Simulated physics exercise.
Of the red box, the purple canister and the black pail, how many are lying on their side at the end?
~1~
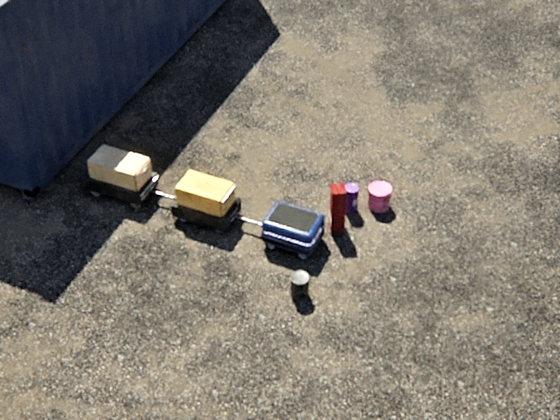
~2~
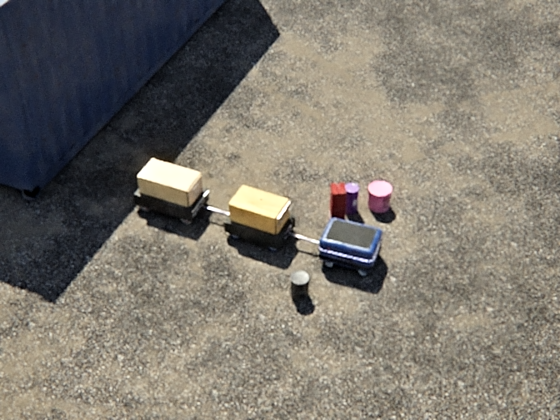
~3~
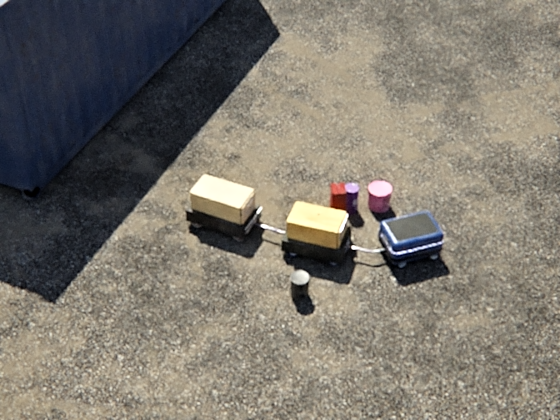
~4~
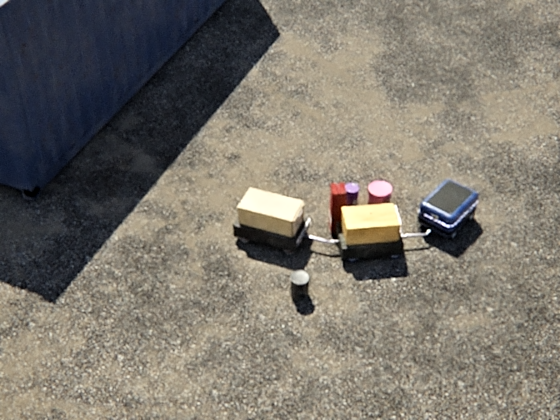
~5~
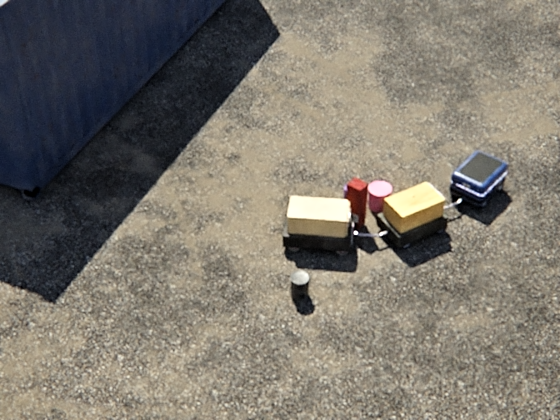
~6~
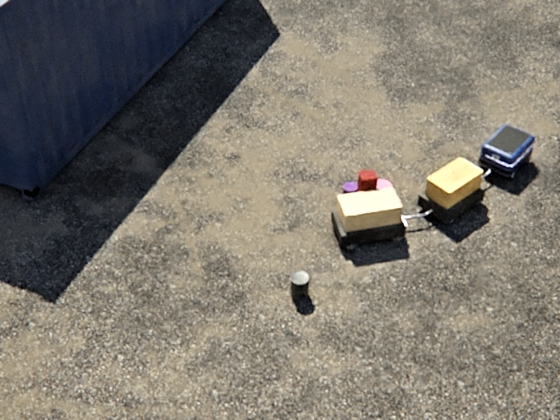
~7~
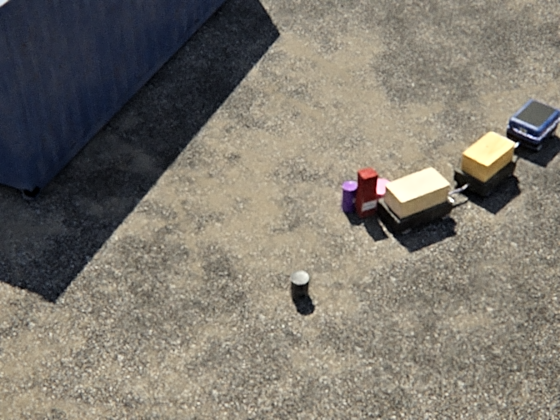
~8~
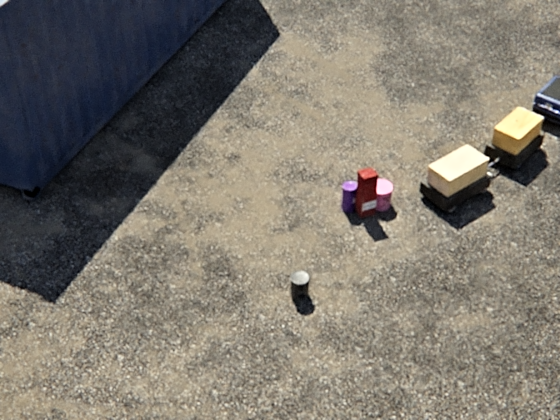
None of them are lying on their side. The red box, the purple canister and the black pail are all still upright at the end.
